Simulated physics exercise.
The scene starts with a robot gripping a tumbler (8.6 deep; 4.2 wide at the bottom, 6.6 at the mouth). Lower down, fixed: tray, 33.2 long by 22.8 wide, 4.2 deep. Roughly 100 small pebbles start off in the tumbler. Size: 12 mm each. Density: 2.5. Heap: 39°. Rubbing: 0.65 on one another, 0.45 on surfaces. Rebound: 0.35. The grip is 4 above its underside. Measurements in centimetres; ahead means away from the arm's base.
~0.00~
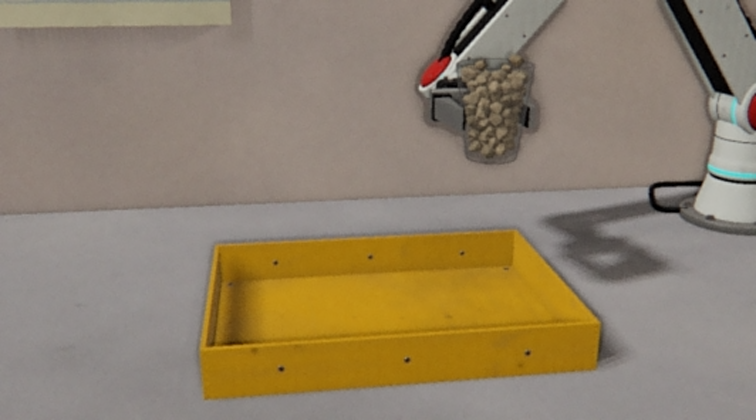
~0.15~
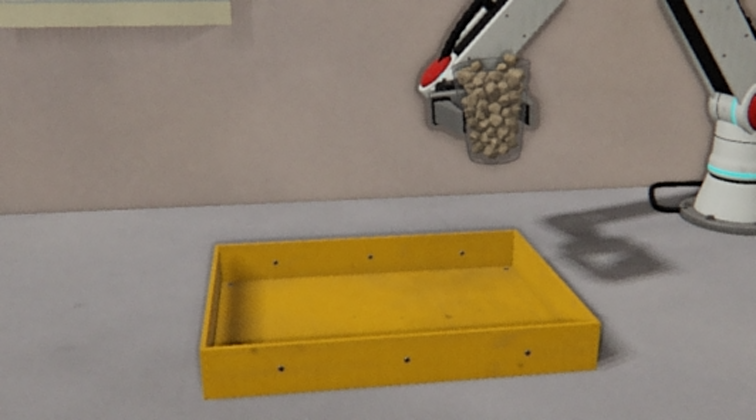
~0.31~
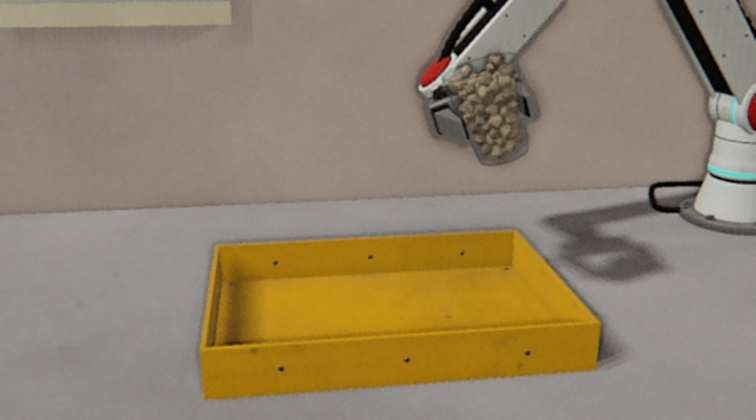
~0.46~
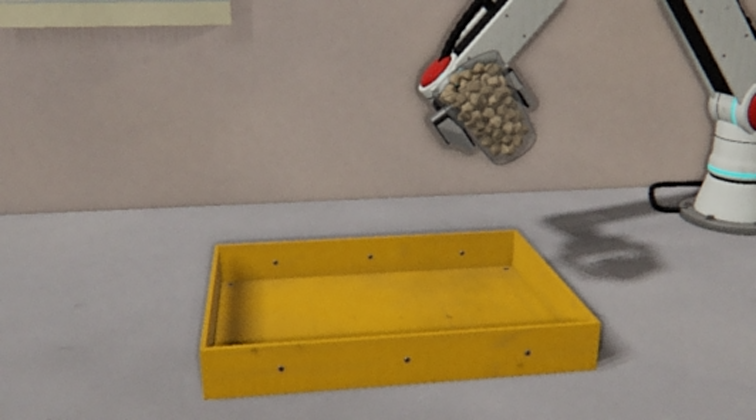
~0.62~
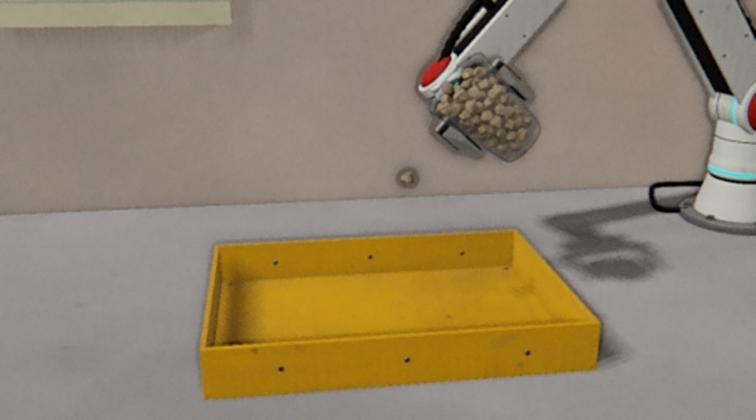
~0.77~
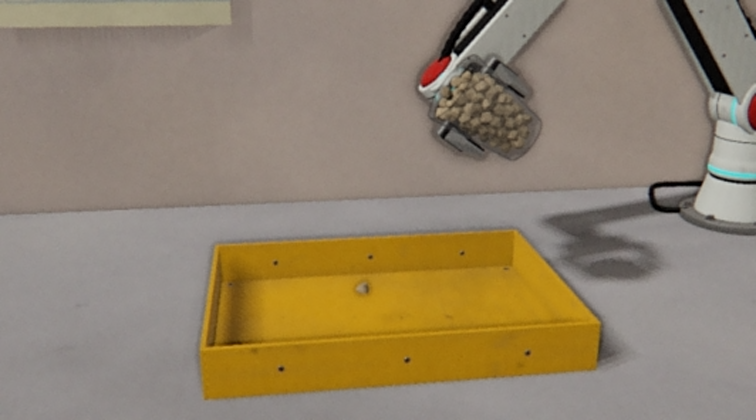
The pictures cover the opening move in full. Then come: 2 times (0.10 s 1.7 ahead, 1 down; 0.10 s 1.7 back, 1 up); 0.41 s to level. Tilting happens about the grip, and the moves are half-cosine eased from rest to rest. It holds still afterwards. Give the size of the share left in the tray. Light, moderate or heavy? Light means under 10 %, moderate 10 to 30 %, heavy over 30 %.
Light.
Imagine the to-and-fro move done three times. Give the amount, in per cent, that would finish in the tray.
Then about 5 per cent.
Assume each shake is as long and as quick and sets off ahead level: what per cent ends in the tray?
You'd expect near 10 percent of it there.
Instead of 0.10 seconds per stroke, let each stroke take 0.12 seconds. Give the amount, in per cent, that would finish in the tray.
That gives about 0 percent.
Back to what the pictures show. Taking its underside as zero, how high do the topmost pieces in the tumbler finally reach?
About 9.0 cm.
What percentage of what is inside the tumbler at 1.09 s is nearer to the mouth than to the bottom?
60 %.
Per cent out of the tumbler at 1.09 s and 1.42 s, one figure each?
I'd put it near 0 percent first and near 5 percent later.
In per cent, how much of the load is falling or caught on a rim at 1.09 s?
Some 0 per cent.
By 1.09 s, tilted 54° forward, highest piece 23 above the table; 99 in the tumbler, 1 in the tray.
By 1.42 s, tilted 18° forward, highest piece 24 above the table; 97 in the tumbler, 3 in the tray.
By 1.78 s, level, highest piece 25 above the table; 97 in the tumbler, 3 in the tray.
By 2.83 s, level, highest piece 25 above the table; 97 in the tumbler, 3 in the tray.
Final count, 97 in the tumbler, 3 in the tray. That is 3 % in the tray.
